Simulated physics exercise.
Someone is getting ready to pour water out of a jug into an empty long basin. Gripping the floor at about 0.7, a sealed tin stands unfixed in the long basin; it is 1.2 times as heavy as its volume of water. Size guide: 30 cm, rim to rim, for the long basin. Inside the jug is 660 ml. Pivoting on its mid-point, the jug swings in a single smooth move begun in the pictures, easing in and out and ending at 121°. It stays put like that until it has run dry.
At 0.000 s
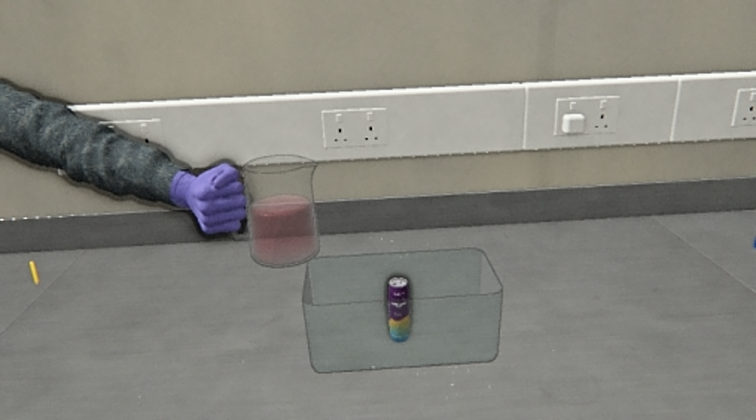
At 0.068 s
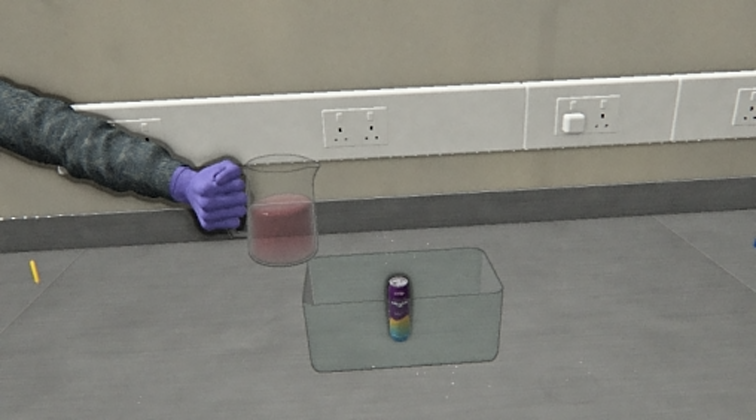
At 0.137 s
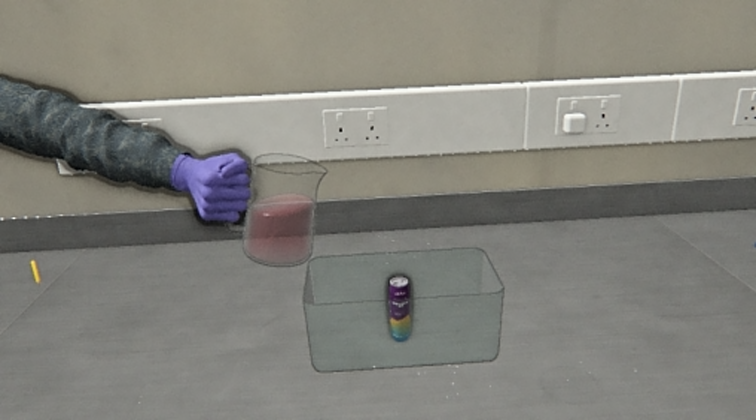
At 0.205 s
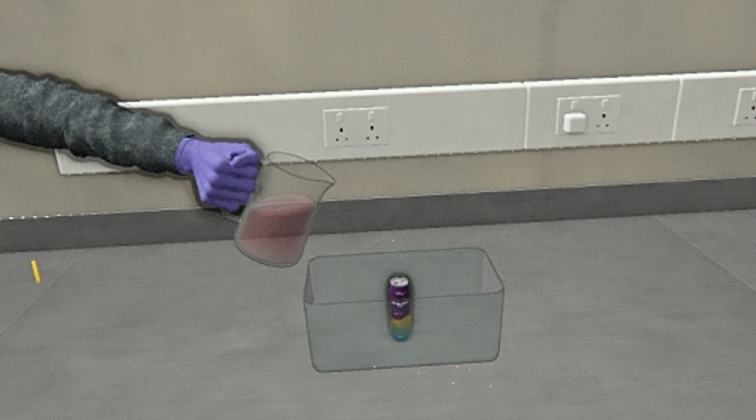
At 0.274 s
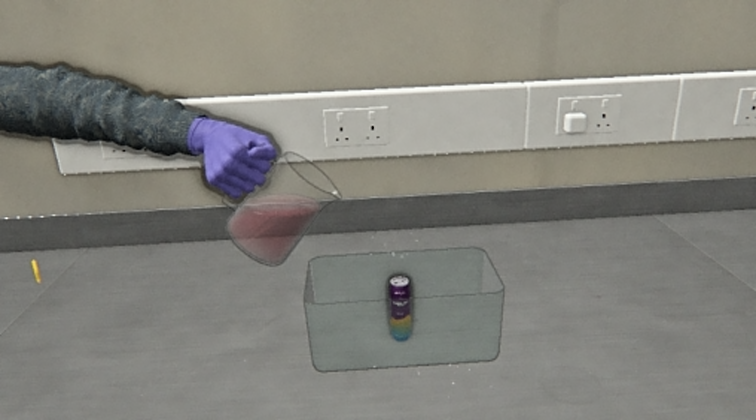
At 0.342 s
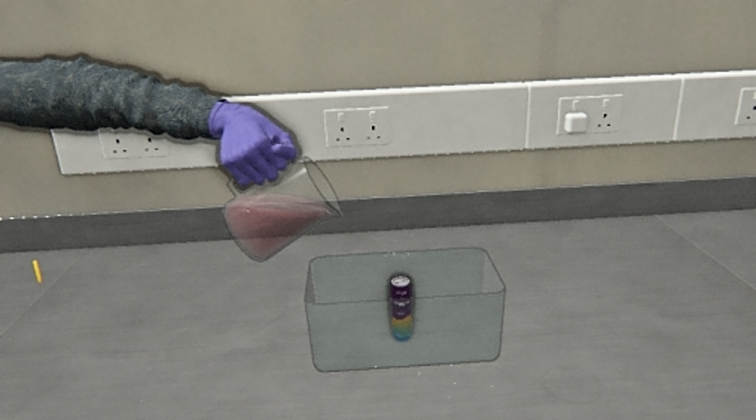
On a grey floor by a wall with white sockets, a purple-gloved hand holds a clear jug of pinkish liquid, upright, left of a long clear basin with a purple can standing at it. The arm shifts slightly right as the jug tilts steadily rightward, bringing the liquid closer to its lip.
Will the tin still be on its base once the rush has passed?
It will stay on its base.
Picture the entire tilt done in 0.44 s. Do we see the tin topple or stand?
Then it holds its balance.
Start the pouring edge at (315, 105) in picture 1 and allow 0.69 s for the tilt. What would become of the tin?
Then the tin comes down.
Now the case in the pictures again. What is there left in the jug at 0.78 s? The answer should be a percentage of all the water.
I reckon near 10 per cent still sits there.
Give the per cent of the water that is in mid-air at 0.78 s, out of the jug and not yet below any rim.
It comes to some 9 percent of the total.
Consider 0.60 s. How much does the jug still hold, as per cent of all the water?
I reckon about 58 in a hundred is still held.
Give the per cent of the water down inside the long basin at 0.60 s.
Roughly 20 percent.
After 0.60 s the tilt is 116° and 58 per cent is still to pour; the tin stands where it began.
After 0.78 s the tilt is 121° and 11 per cent is still to pour; the tin stands where it began.
After 0.98 s the tilt is 121° and 0 per cent is still to pour; the tin stands where it began.
After 1.19 s the tilt is 121° and 0 per cent is still to pour; the tin stands where it began.
In the end the tin stands where it began.
